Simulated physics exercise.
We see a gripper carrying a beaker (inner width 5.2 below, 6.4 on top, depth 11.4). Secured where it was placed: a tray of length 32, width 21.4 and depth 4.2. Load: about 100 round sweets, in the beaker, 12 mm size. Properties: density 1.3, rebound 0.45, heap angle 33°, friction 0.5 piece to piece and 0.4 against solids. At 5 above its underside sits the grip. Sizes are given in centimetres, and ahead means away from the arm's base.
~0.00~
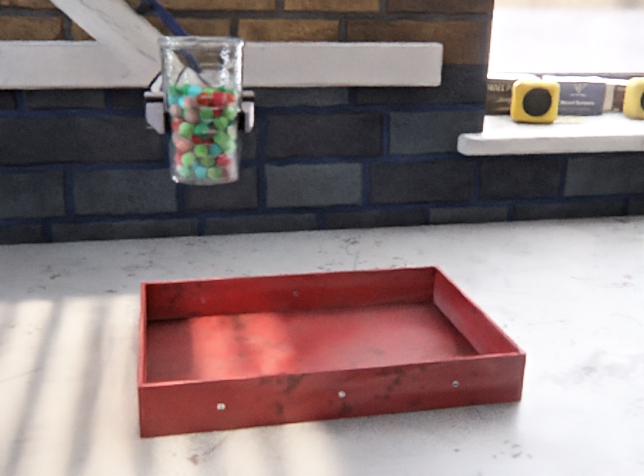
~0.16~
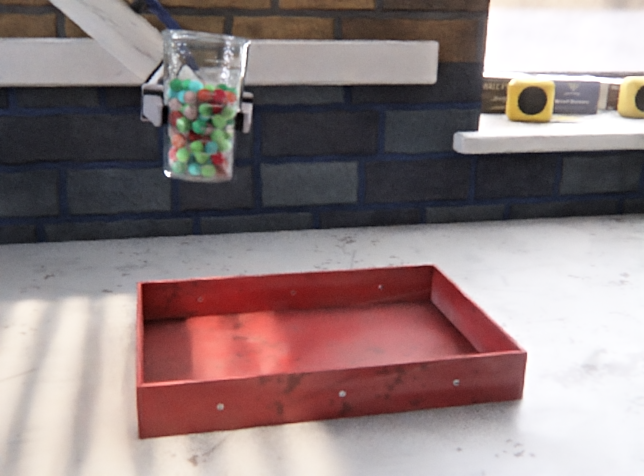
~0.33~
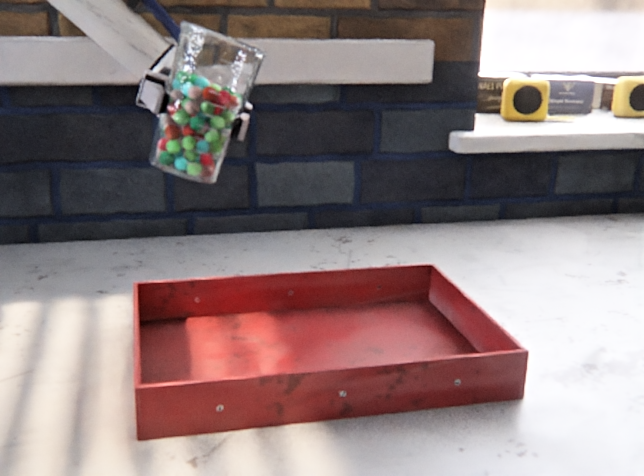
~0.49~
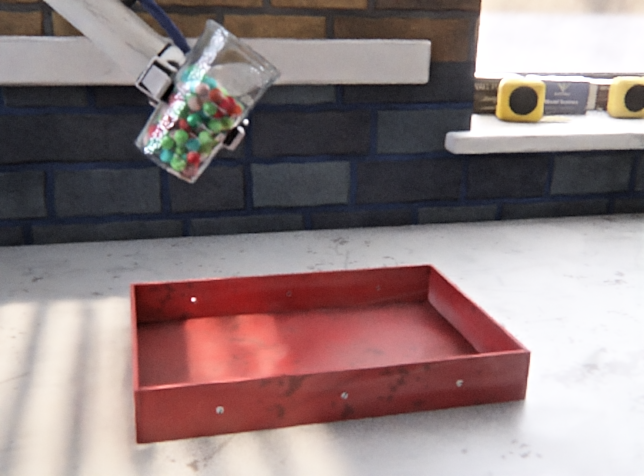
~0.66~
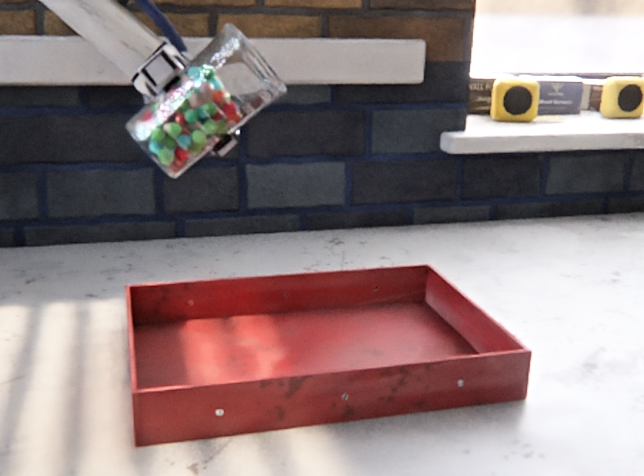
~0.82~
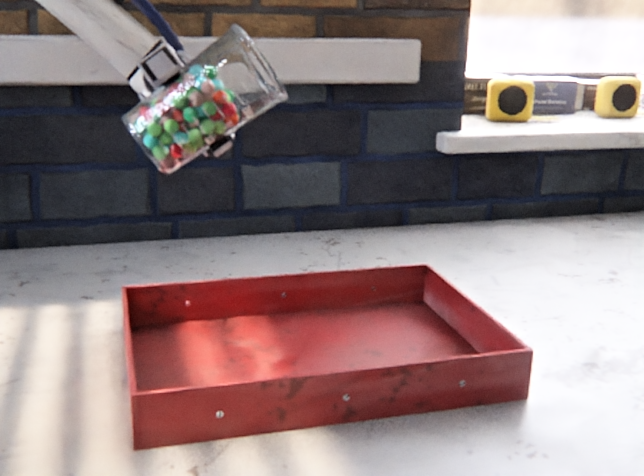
A clear beaker of colorful round sweets, held by a gripper above a red tray on a pale counter, hung upright at first, then tilted steadily to the right until it leaned well over.
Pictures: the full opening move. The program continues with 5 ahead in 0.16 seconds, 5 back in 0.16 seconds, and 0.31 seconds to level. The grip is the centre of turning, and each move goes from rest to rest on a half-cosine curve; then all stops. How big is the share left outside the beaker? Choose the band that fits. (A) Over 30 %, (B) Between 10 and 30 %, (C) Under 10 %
The answer is C.
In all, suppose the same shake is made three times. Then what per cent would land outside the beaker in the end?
Roughly 0 percent.
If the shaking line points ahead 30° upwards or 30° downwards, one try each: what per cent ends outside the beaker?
First try about 0 %, second try about 0 %.
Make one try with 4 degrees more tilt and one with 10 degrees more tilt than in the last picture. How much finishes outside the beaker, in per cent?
0 and 5 %.
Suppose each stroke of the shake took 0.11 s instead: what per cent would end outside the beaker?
Roughly 5 in a hundred.
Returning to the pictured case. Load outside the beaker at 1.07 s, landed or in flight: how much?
About 0 in a hundred parts are out by then.
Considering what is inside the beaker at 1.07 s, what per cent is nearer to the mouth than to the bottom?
I'd guess about 35 percent of it.
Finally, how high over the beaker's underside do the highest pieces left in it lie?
Roughly 9.0 cm.
After 1.07 s, tilted 55° forward, highest piece 26 above the table; 104 in the beaker.
After 1.32 s, tilted 20° forward, highest piece 28 above the table; 104 in the beaker.
After 1.65 s, level, highest piece 28 above the table; 104 in the beaker.
After 2.70 s, level, highest piece 28 above the table; 104 in the beaker.
At rest, 104 in the beaker. That is 0 % outside the beaker.
